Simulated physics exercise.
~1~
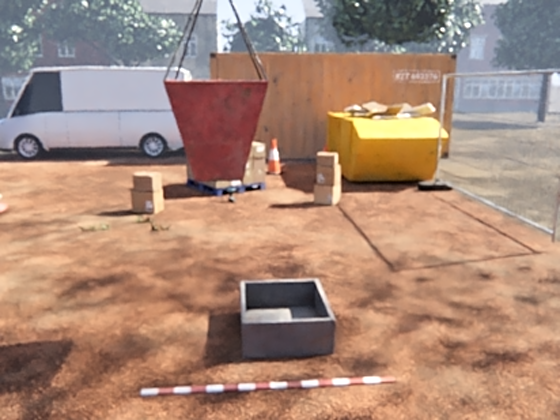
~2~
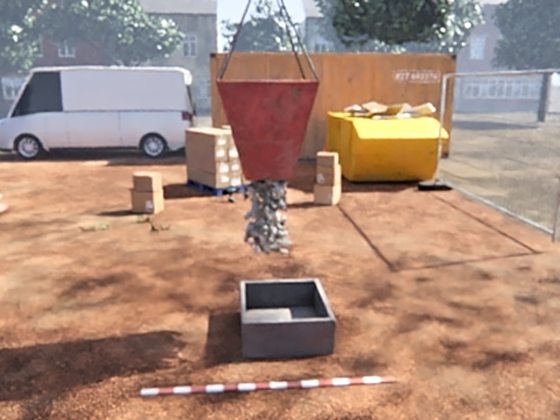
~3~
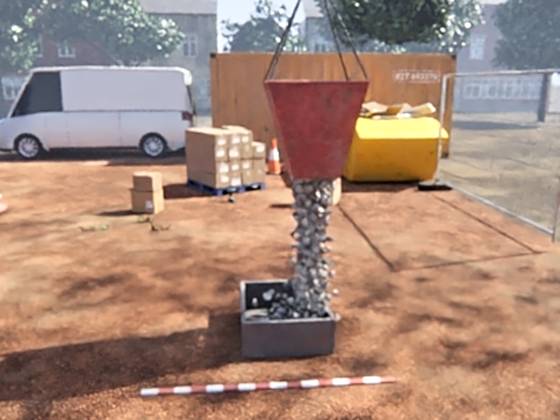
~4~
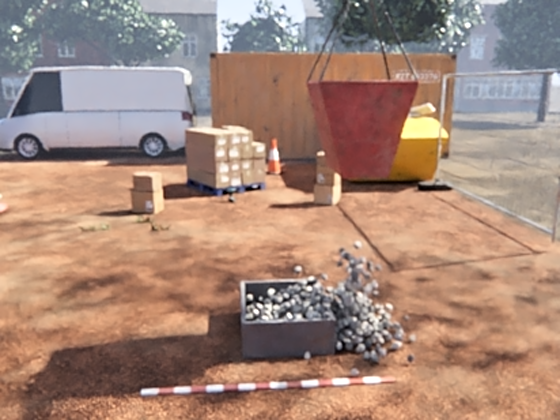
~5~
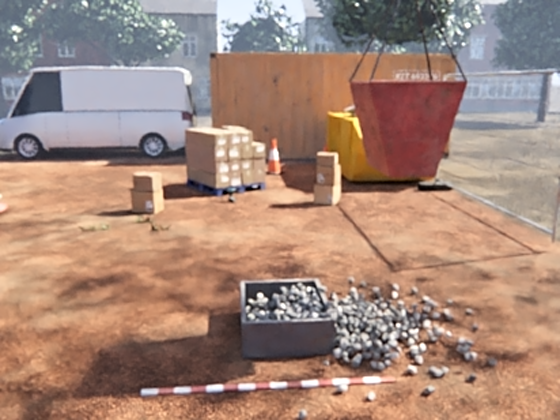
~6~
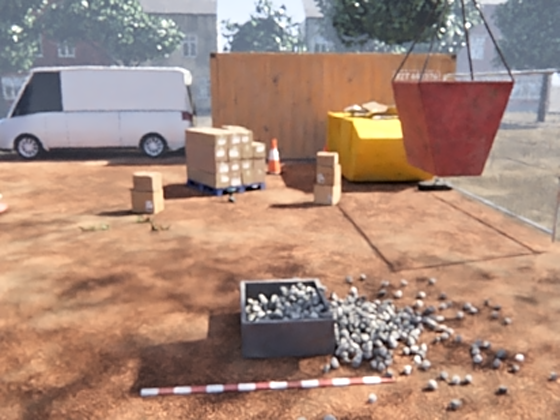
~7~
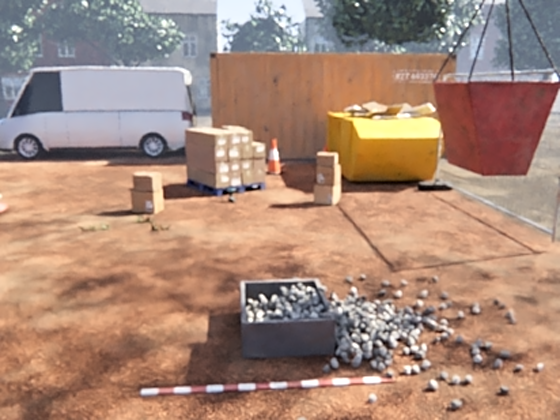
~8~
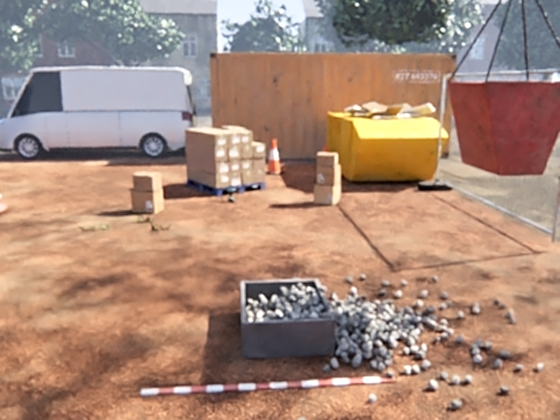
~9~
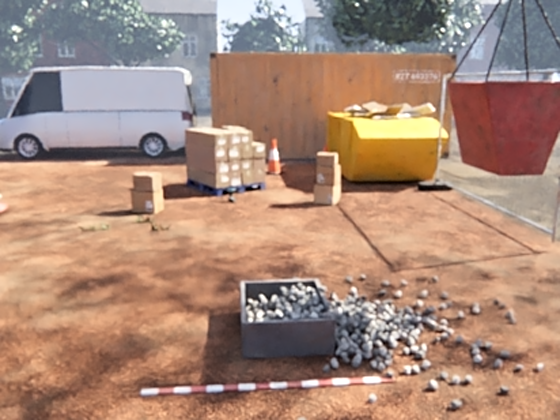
The clip opens on a building site with a red skip hanging above reddish ground, a white van, stacked boxes and a yellow container behind it, and an open grey bin in front. The skip moves right as grey stones pour from its underside. The falling stream reaches the bin and begins to fill it, then drifts past its right side. Stones spill onto the ground and scatter rightwards while the emptied skip travels on. Finally the skip hangs still at the far right, with about half the stones in the bin and the rest heaped and strewn beside it.
